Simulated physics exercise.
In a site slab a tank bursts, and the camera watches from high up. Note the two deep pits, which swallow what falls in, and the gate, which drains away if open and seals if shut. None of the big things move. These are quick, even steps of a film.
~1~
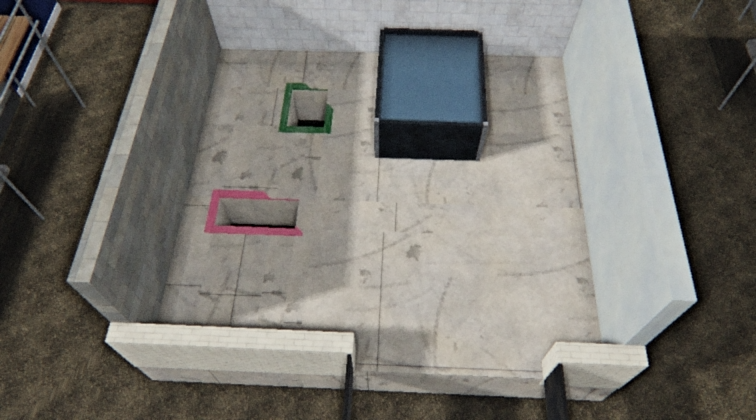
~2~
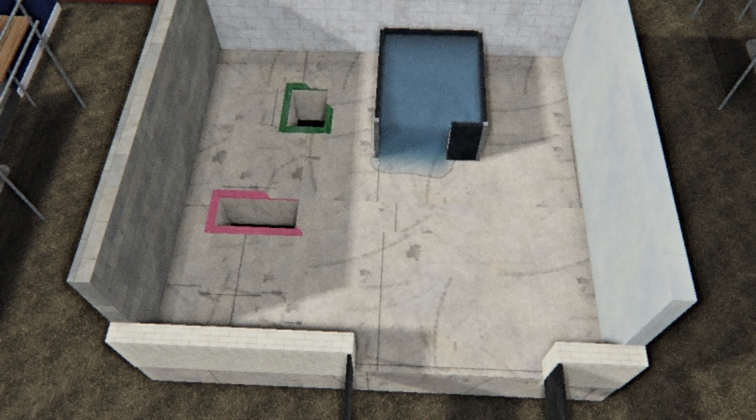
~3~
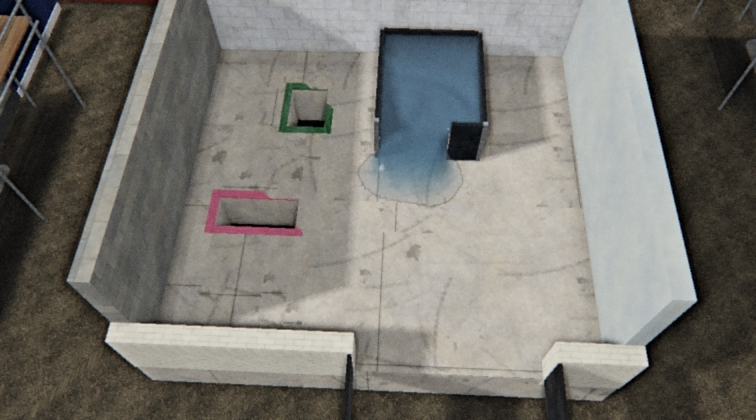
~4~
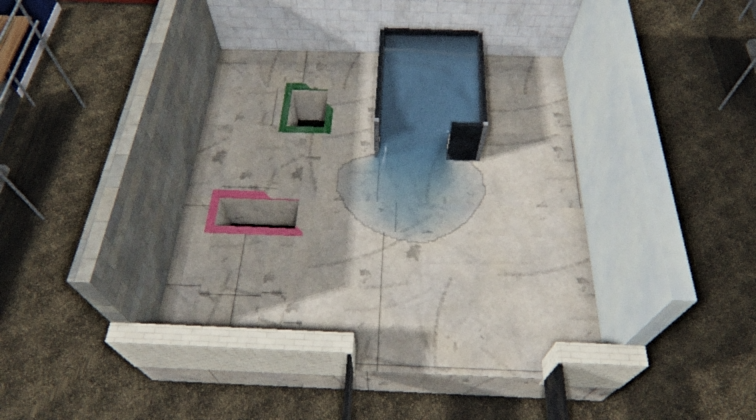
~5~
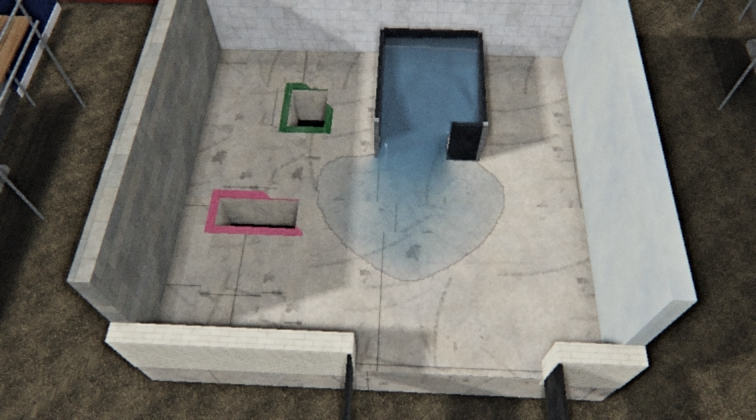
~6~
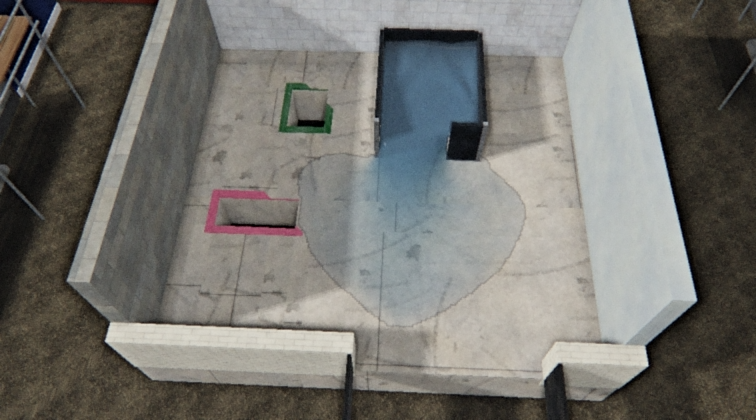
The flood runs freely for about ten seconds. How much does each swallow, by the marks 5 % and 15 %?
Gate: Beyond fifteen per cent; green pit: Short of five per cent; pink pit: Beyond fifteen per cent.
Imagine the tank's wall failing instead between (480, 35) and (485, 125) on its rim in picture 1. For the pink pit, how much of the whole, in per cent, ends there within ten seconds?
Roughly, in per cent: Pink 6.
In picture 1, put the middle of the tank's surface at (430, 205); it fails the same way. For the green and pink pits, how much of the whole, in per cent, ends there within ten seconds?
In per cent: Green 2, pink 6.
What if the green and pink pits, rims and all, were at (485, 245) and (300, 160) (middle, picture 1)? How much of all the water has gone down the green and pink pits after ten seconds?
Green gets 12 in a hundred; pink gets 8 in a hundred.
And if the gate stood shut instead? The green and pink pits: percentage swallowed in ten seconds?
I'd estimate green at around 6 percent and pink at around 25 percent.
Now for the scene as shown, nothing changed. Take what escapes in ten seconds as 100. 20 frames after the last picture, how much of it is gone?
I get 50 percent.
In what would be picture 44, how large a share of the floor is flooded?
Roughly 70 %.
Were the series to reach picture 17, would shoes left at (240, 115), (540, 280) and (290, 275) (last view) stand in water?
Well, in turn they'd be dry underfoot, wet underfoot and wet underfoot.
A moment on, water covers 40 % of the floor; the gate 5 %, the green pit 0 %, the pink pit 1 %.
Next, water covers 45 % of the floor; the gate 16 %, the green pit 0 %, the pink pit 2 %.
Then, water covers 55 % of the floor; the gate 28 %, the green pit 0 %, the pink pit 5 %.
Later, water covers 70 % of the floor; the gate 40 %, the green pit 0 %, the pink pit 11 %.
In the end, water covers 65 % of the floor; the gate 48 %, the green pit 2 %, the pink pit 17 %.
